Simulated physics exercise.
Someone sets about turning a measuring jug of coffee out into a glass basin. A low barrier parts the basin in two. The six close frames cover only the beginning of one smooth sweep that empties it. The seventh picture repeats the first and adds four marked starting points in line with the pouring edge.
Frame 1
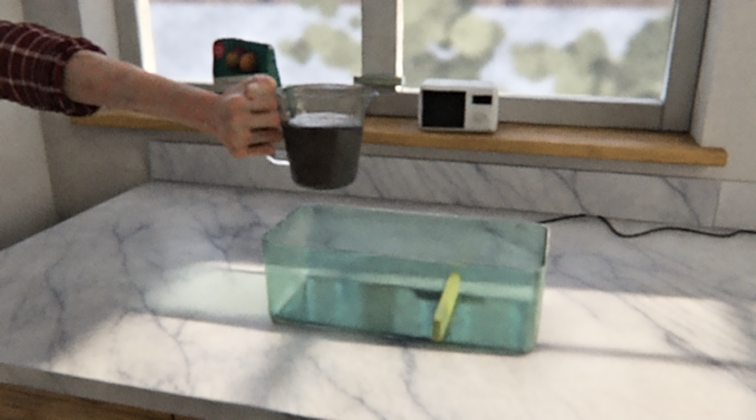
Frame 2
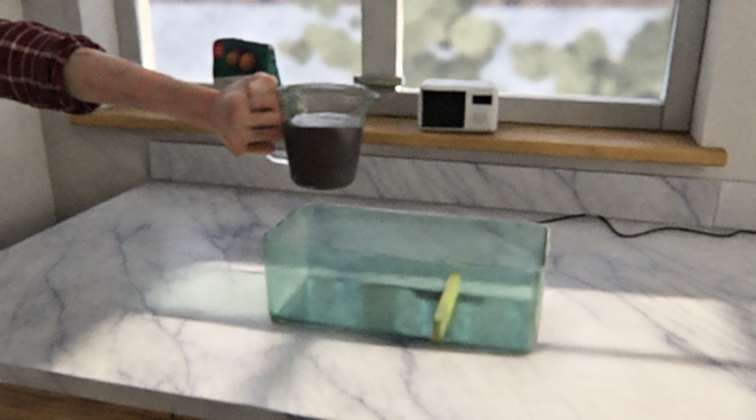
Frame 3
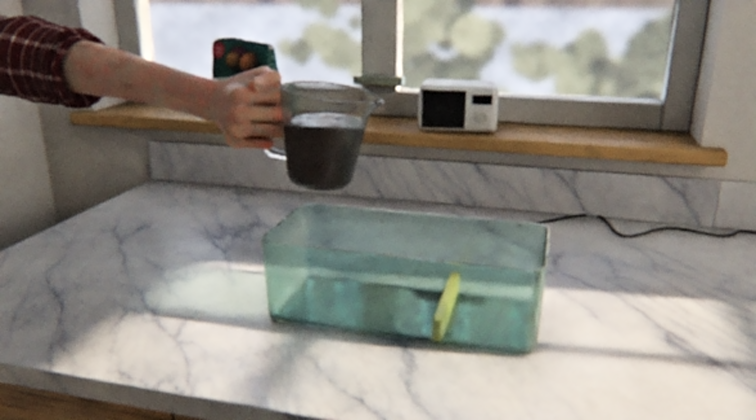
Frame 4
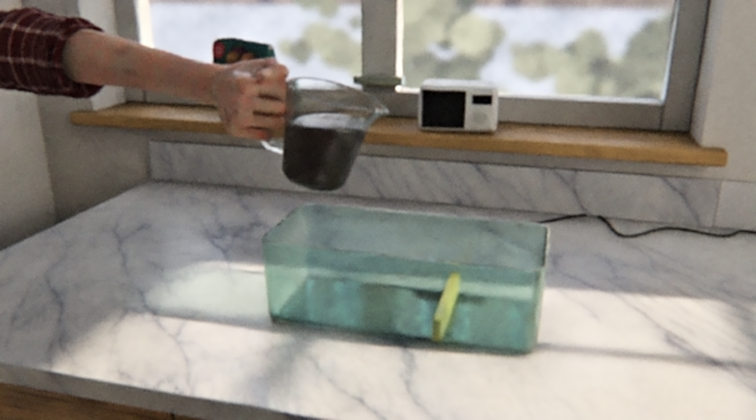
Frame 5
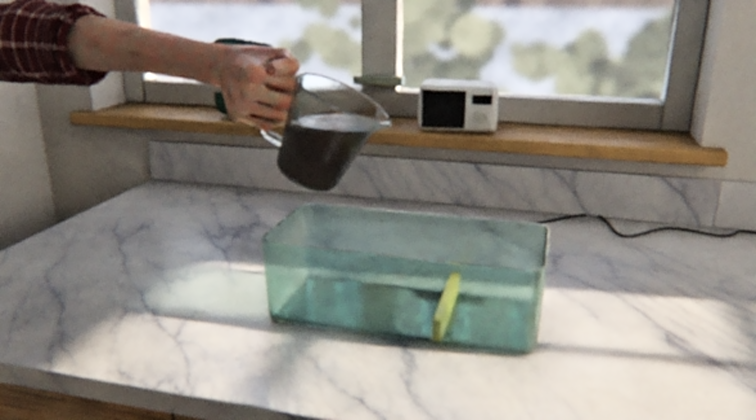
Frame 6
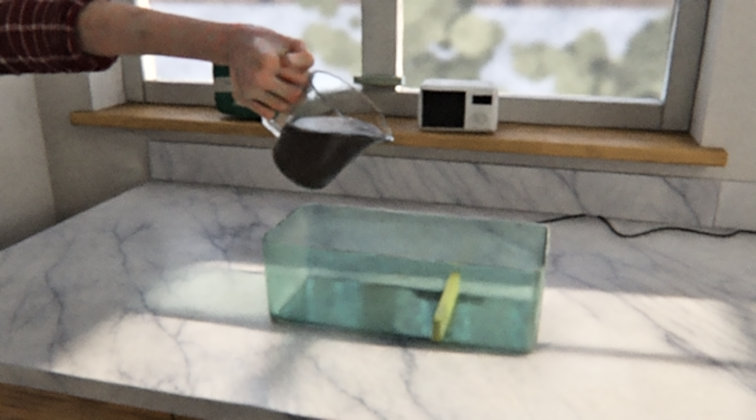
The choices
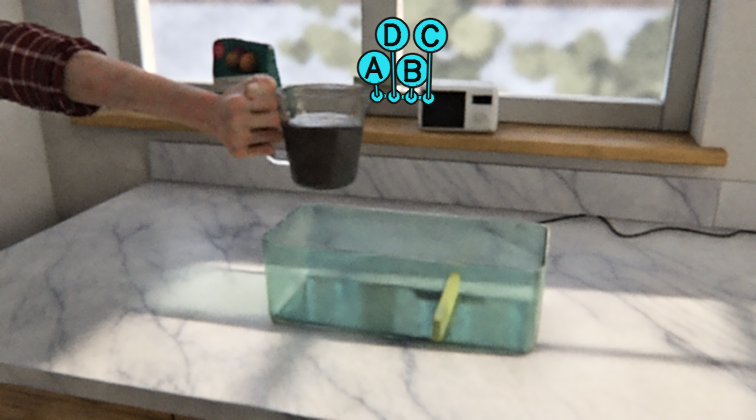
The video shows a hand in a plaid sleeve holding a glass jug of dark liquid above a clear basin with a yellow divider on a marble counter, then gradually tilting the jug to the right, with nothing leaving it.
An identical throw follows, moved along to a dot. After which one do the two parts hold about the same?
Spot B.
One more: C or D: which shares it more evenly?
It is C.
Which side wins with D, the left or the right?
The left one.
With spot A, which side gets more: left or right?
The left side.
On the marked copy, A at (377, 95); B at (411, 97); C at (428, 98); D at (393, 96).
Choosing A, about 86 % ends left of the wall and 11 % right of it; 3 % is lost outside.
Choosing B, about 55 % ends left of the wall and 44 % right of it.
Choosing C, about 29 % ends left of the wall and 69 % right of it.
Choosing D, about 83 % ends left of the wall and 15 % right of it.
